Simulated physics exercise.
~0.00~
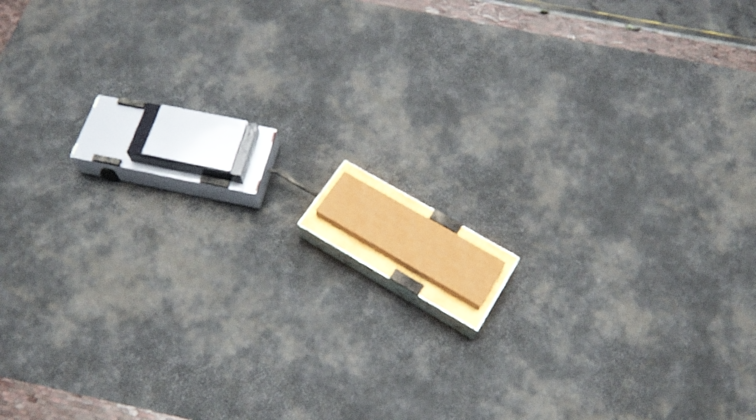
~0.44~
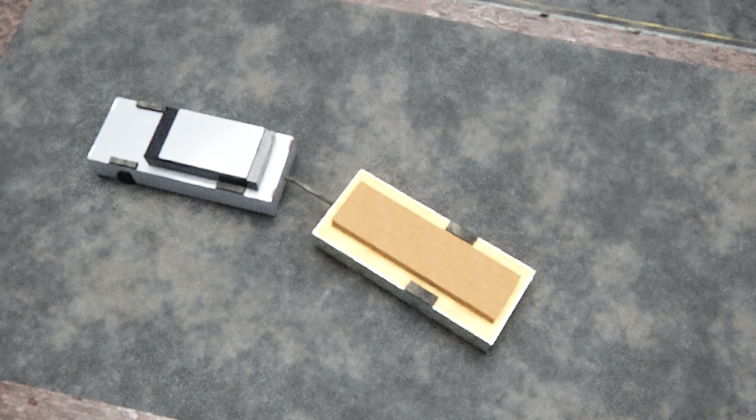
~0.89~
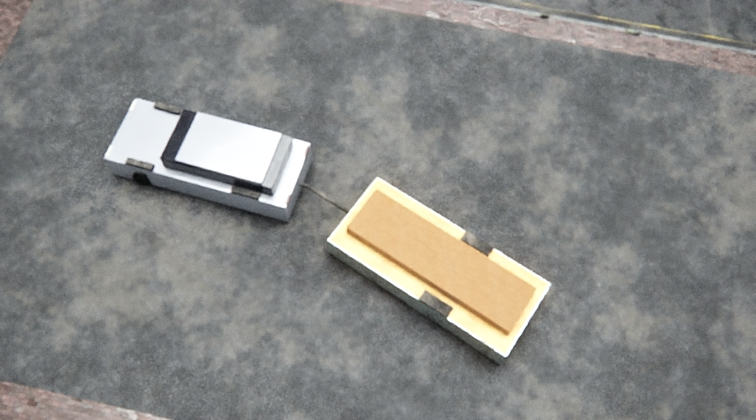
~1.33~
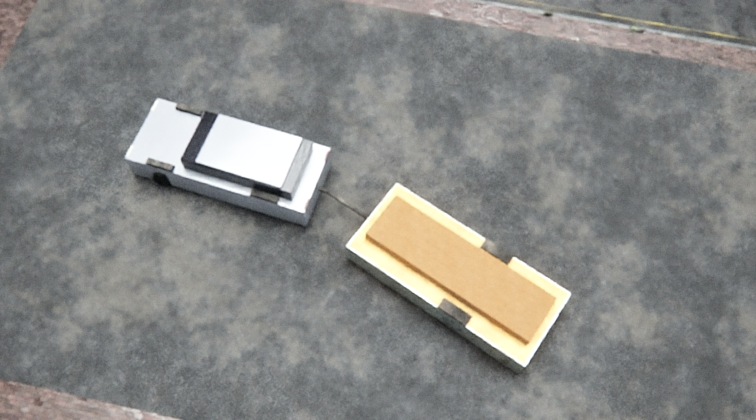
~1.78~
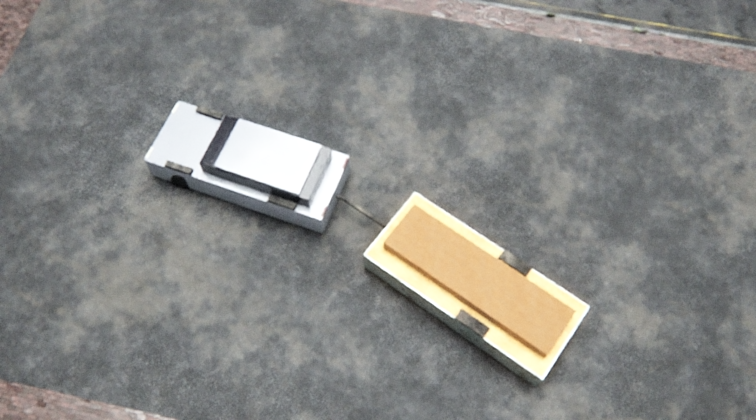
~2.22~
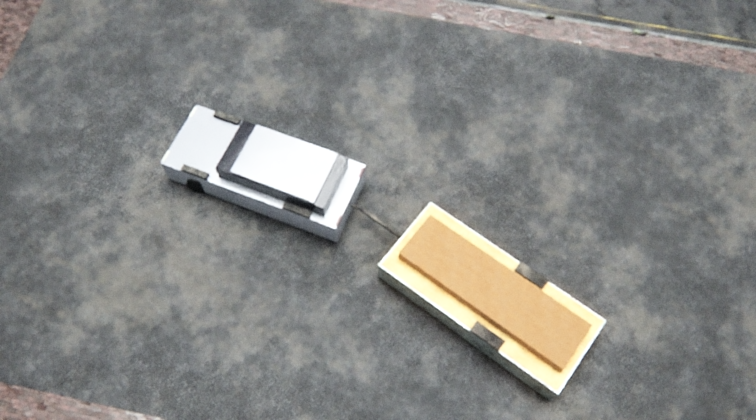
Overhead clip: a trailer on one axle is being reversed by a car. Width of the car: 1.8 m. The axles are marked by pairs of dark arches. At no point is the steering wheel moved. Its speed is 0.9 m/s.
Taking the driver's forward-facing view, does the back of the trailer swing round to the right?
The trailer will jack-knife to the right.
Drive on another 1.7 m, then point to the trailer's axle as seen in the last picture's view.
The axle is about at (576, 354).
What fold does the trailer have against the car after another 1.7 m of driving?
Roughly 10 degrees toward its left.
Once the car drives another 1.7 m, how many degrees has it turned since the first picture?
Heading change: Around 18°.
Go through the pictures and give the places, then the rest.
Car's middle (168, 133), trailer's axle (427, 251); tail 20° to the car's left; front wheels 13° left, in the first picture.
Car's middle (185, 137), trailer's axle (442, 263); tail 19° to the car's left, in the second picture.
Car's middle (202, 141), trailer's axle (457, 273); tail 18° to the car's left, in the third picture.
Car's middle (223, 143), trailer's axle (476, 281); tail 18° to the car's left, in the fourth picture.
Car's middle (242, 148), trailer's axle (494, 293); tail 17° to the car's left, in the fifth picture.
Car's middle (259, 154), trailer's axle (510, 305); tail 16° to the car's left, in the sixth picture.
By 4.1 s, the tail is 10° to the car's left, the car has turned 19° and the trailer's axle is at (576, 354) of the last picture.
By 6.1 s, the tail is 1° to the car's left, the car has turned 27° and the trailer's axle is at (648, 410) of the last picture.
By 8.0 s, the tail is 12° to the car's right, the car has turned 36° and the trailer's axle is out of the picture.
By 10.0 s, the tail is 32° to the car's right, the car has turned 45° and the trailer's axle is out of the picture.
By 12.0 s, the tail is 60° to the car's right, the car has turned 54° and the trailer's axle is out of the picture; it has jack-knifed.
